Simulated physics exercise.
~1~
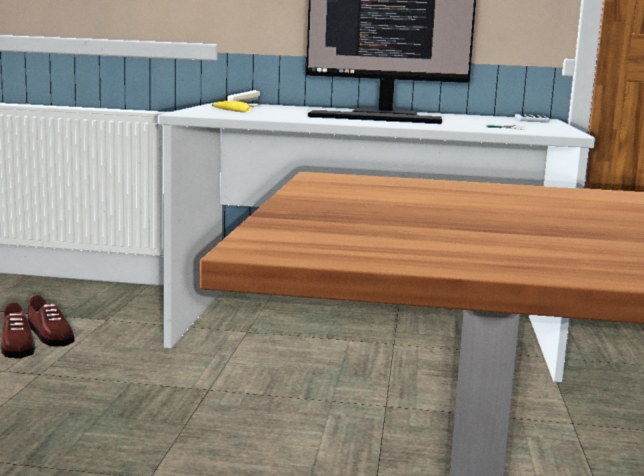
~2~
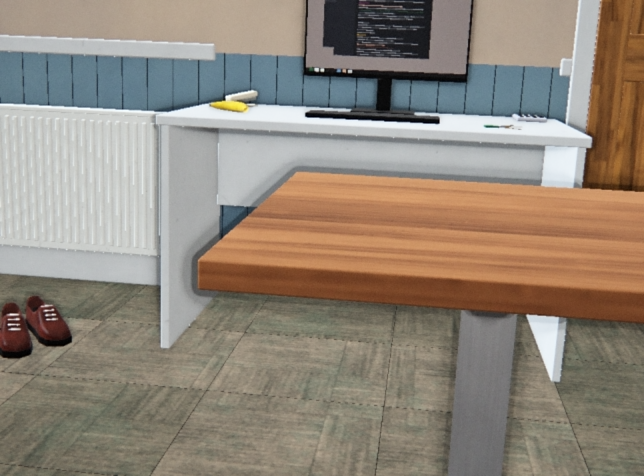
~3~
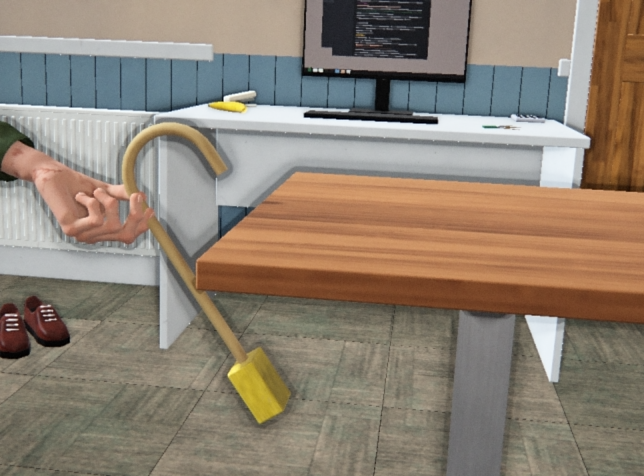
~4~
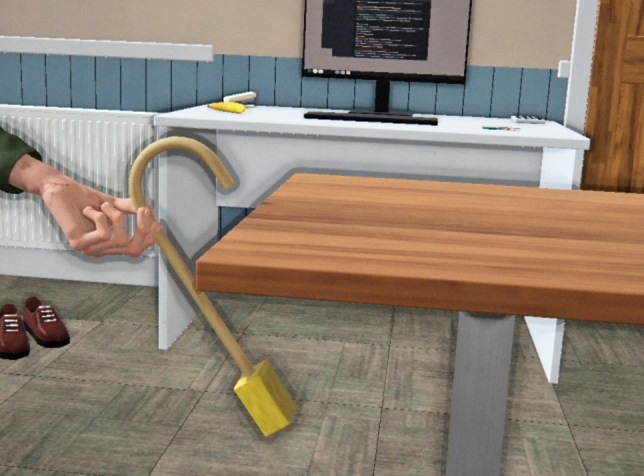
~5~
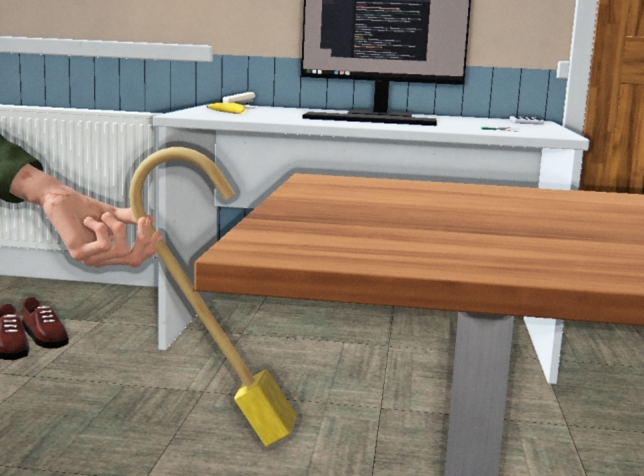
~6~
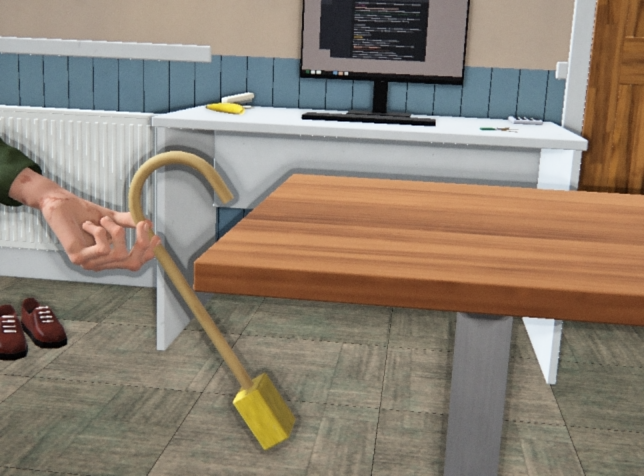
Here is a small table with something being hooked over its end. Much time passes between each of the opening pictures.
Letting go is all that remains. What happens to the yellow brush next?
The yellow brush comes down.
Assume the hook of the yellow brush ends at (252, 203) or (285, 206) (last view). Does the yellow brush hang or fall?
One after the other, it plunges and stays caught.
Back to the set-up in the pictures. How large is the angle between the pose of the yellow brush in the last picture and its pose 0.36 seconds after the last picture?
5 degrees or so.
Then, 0.36 s after the last picture, yellow brush down below.
Then, 0.54 s after the last picture, yellow brush falling.
At rest, the yellow brush slips off.
